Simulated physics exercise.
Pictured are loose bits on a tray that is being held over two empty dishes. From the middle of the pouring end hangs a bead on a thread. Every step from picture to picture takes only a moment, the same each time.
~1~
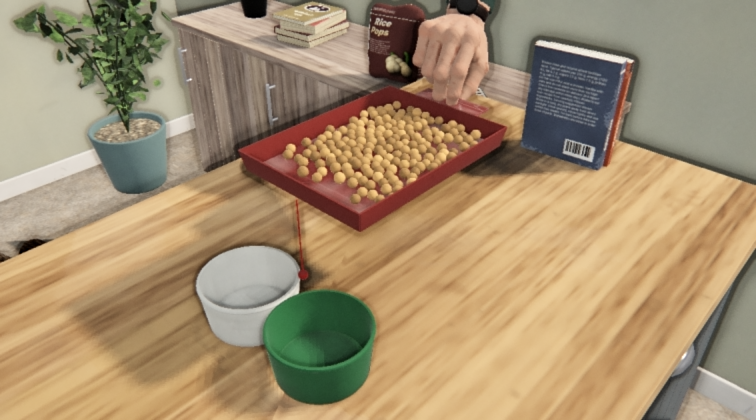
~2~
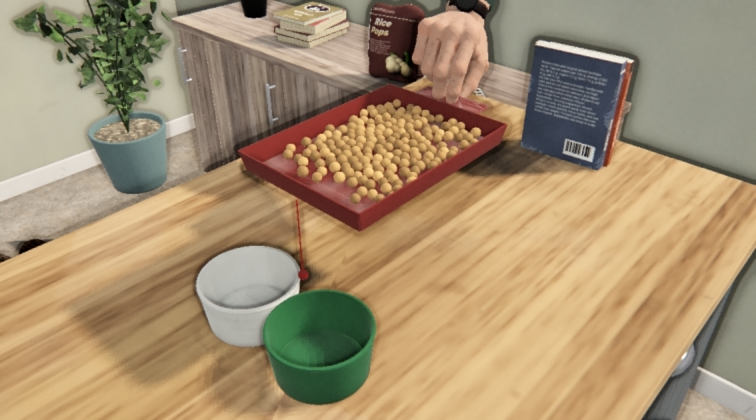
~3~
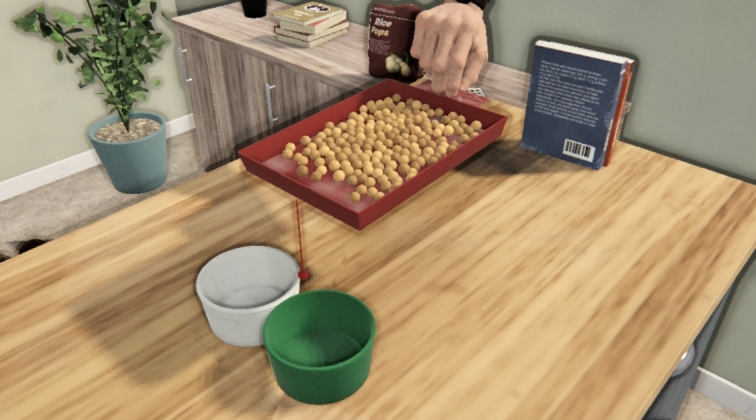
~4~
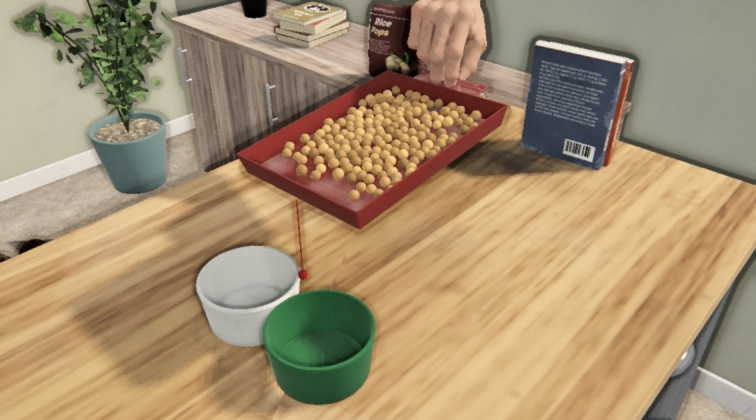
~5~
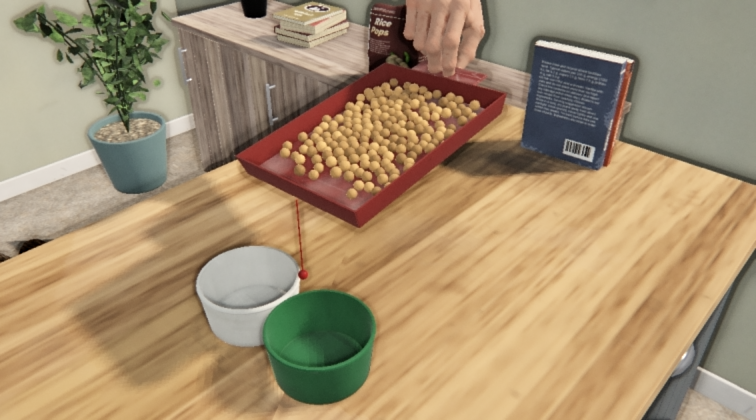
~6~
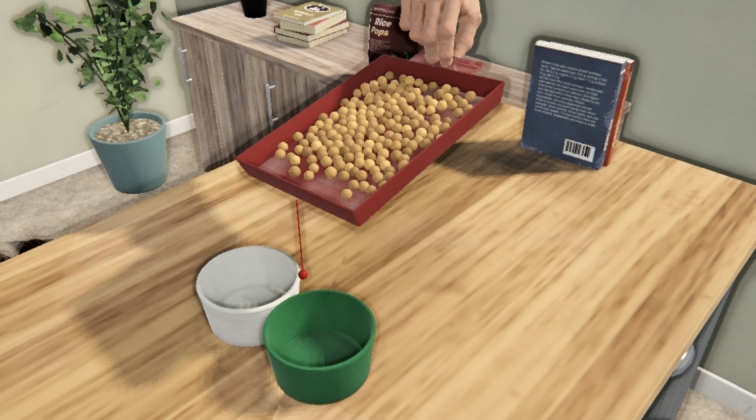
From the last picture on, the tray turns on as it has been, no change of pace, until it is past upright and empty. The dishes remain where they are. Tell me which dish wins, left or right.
The dish that wins is the left one.
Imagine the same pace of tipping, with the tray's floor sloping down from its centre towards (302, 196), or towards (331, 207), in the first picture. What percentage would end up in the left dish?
I'd say some 30 in a hundred at first, then 0 in a hundred.
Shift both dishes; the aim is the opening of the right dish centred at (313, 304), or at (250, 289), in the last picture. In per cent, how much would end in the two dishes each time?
80 and 90 in a hundred, in turn.
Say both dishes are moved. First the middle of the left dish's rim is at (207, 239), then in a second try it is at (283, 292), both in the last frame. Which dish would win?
First try: The rightmost dish; second try: The leftmost dish.
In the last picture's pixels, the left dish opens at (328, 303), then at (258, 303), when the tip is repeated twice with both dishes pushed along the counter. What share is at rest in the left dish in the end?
I'd say about 0 percent, followed by about 40 percent.
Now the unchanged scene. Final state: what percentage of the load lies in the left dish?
Result: Around 80 in a hundred.
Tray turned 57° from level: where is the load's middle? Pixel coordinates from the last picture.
Look around (292, 143) in the last picture.
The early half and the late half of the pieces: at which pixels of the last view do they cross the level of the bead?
I'd say close to (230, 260) at first and close to (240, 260) later on.
Soon, tray tipped steeply; nearly all on the tray; a stray few in the air.
A while on, tray tipped right over; a small part on the tray; a stray few in the right dish; about two thirds in the left dish; a small part outside both; a small part in the air.
Towards the end, tray tipped past a quarter turn; a stray few in the right dish; most in the left dish; a small part outside both.
Finally, tray tipped past a quarter turn; a stray few in the right dish; most in the left dish; a small part outside both.
